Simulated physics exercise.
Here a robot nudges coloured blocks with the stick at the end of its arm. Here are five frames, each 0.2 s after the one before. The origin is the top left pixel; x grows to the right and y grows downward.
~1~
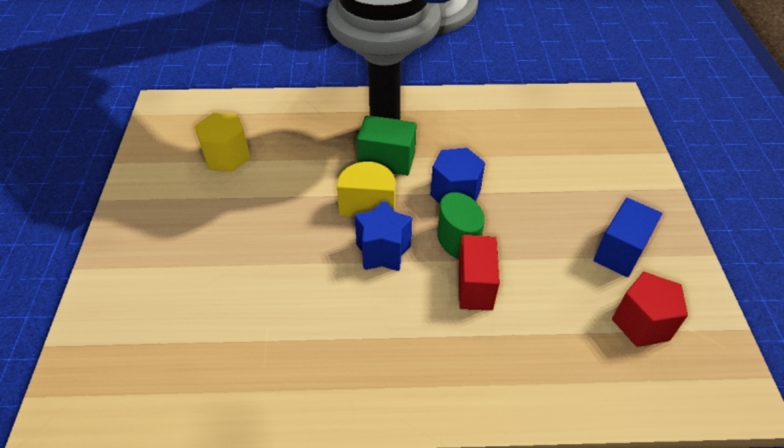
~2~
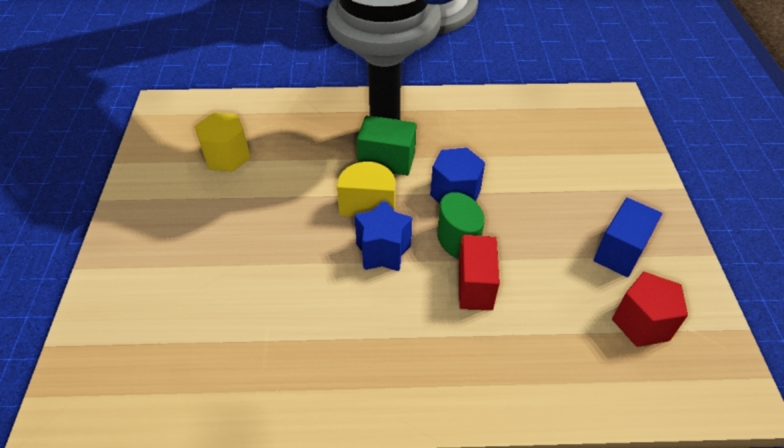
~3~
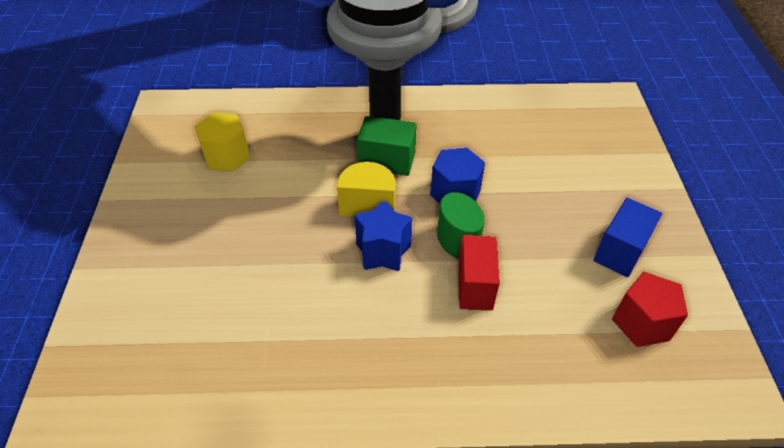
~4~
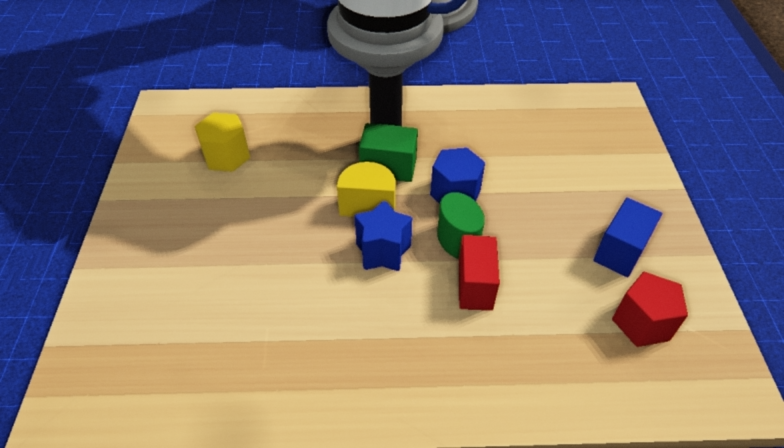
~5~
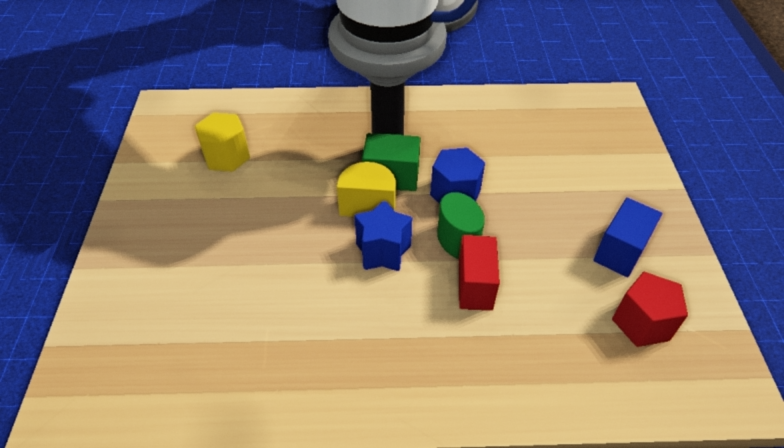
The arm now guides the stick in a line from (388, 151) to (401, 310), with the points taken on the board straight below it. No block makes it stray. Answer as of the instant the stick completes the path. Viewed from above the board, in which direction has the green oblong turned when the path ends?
From above, the turn goes clockwise.
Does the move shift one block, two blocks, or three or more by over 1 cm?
Three or more move.
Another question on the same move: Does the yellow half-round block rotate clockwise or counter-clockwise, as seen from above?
From above, the turn goes clockwise.
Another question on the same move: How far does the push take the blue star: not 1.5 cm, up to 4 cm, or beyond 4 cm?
Overall it shifts more than 4 cm.
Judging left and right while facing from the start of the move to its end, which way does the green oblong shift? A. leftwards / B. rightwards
That would be B.
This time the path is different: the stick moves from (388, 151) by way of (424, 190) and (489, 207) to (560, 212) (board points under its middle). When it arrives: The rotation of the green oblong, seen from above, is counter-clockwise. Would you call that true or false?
Verdict: False.
The first path, step by step. One third of the way, stick at (392, 190); yellow half-round block at (354, 225), turned 15° anticlockwise; blue star at (386, 254), turned 15° clockwise; green oblong at (386, 198), turned 25° clockwise.
Two thirds of the way, stick at (397, 243); yellow half-round block at (325, 267), turned 30° clockwise; blue star at (379, 302), turned 15° anticlockwise; green oblong at (381, 254), turned 35° clockwise.
At the end, stick at (401, 304); yellow half-round block at (312, 282), turned 65° clockwise; blue star at (355, 366); green oblong at (370, 312), turned 40° clockwise; blue hexagon not moved.
